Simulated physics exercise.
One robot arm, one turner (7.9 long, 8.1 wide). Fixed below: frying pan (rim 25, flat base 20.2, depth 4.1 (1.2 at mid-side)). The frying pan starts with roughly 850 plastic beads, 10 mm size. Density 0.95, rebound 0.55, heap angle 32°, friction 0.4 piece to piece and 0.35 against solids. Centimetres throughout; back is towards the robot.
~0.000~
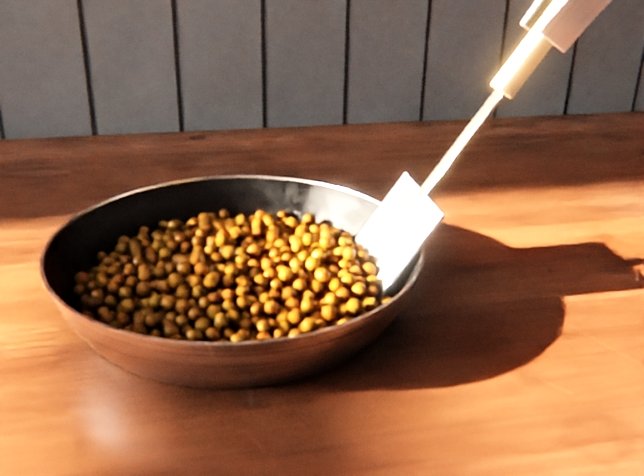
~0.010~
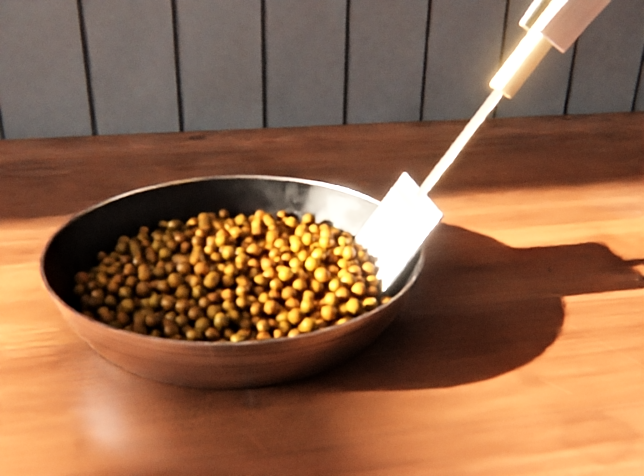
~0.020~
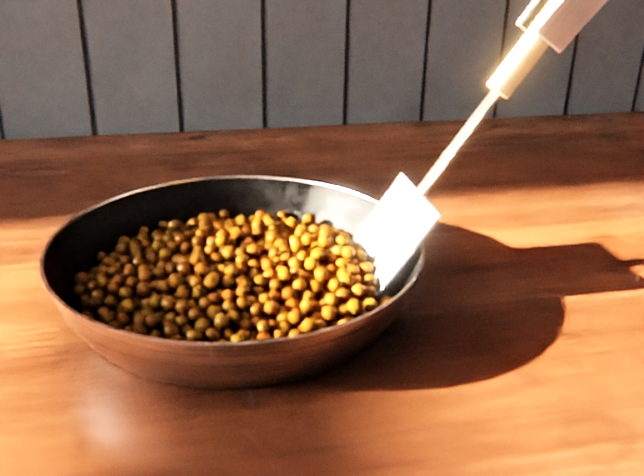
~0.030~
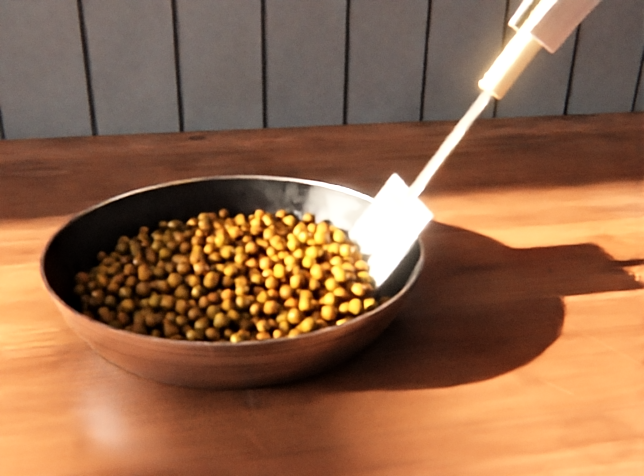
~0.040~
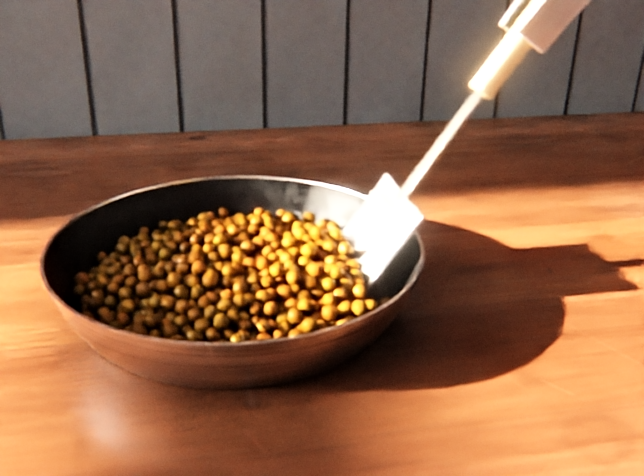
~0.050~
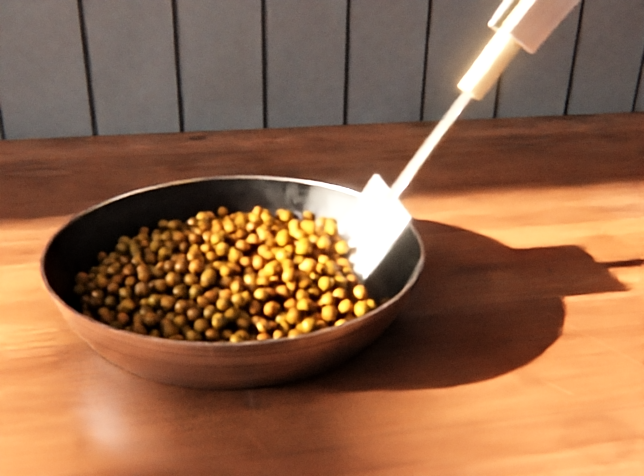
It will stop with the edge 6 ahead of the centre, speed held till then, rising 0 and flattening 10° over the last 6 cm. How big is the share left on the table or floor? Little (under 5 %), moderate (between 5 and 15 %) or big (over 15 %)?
On the table or floor the share is little, under 5 %.
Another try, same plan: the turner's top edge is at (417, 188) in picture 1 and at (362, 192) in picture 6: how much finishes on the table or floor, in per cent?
About 10 per cent.
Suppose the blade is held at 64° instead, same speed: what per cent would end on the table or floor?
It would be near 0 per cent.
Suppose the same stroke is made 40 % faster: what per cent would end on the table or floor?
In that case some 5 per cent.
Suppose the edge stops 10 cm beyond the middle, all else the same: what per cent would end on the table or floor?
It would be near 25 per cent.
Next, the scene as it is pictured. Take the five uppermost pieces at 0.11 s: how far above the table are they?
Roughly 5 cm.
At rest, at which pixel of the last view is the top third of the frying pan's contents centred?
At about (122, 261).
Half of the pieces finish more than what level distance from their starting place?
Some 3 cm.
By 0.11 s, sloping 55°, highest piece 6 above the table; 849 in the frying pan.
By 0.16 s, sloping 51°, highest piece 6 above the table; 849 in the frying pan.
By 0.39 s, sloping 45°, highest piece 5 above the table; 840 in the frying pan, 8 on the table or floor, 1 on the blade or in flight.
By 1.44 s, sloping 45°, highest piece 5 above the table; 839 in the frying pan, 10 on the table or floor.
Final count, 839 in the frying pan, 10 on the table or floor. That is 1 % on the table or floor.
